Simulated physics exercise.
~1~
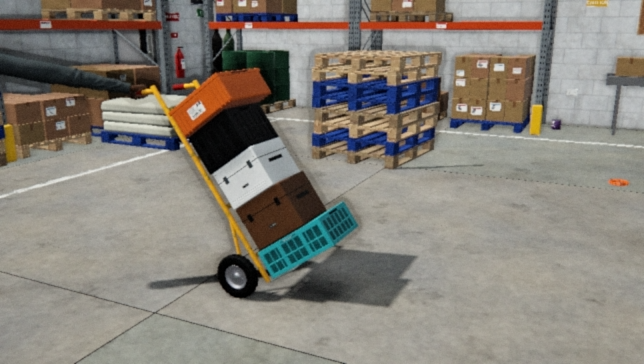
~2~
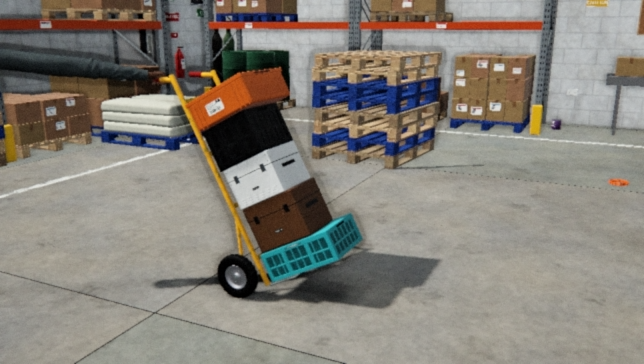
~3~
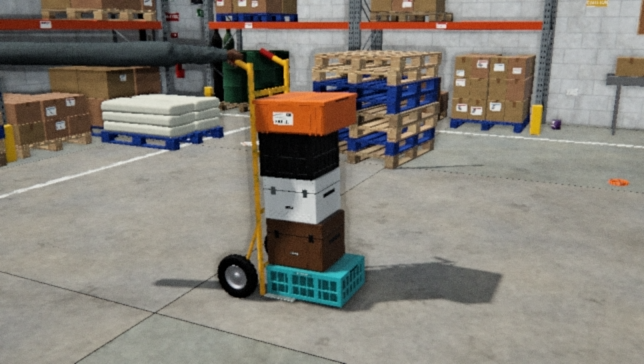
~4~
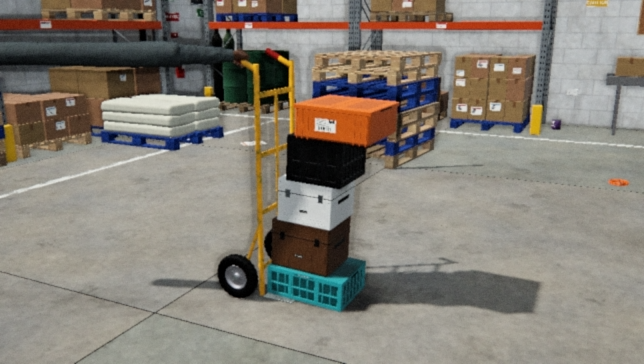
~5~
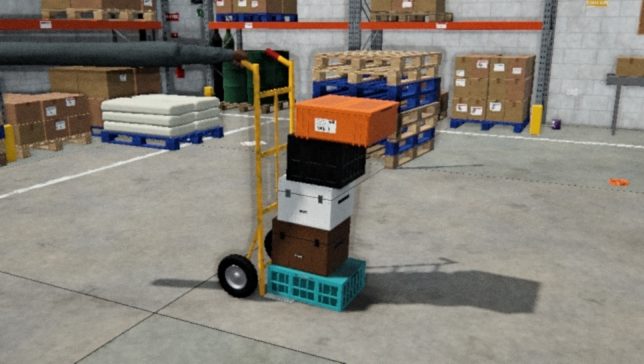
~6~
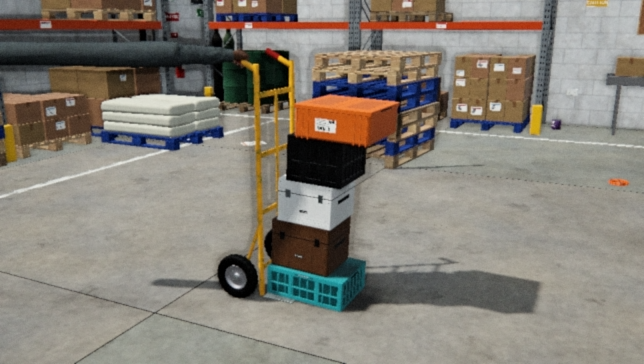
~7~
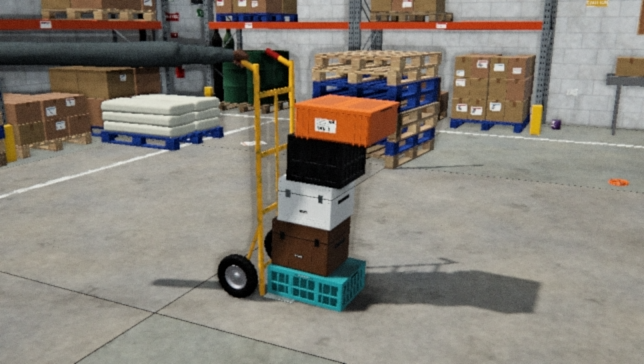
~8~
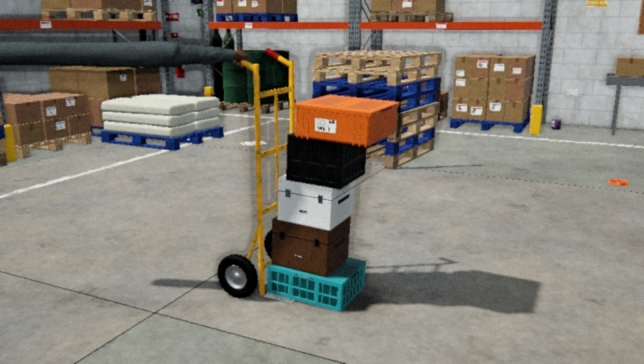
In this clip, a tilted yellow hand truck stacked with a turquoise crate, brown and white toolboxes, a black crate and an orange tote swings upright; the upper items slide rightward, leaving the stack leaning away from the frame but still standing, motionless.
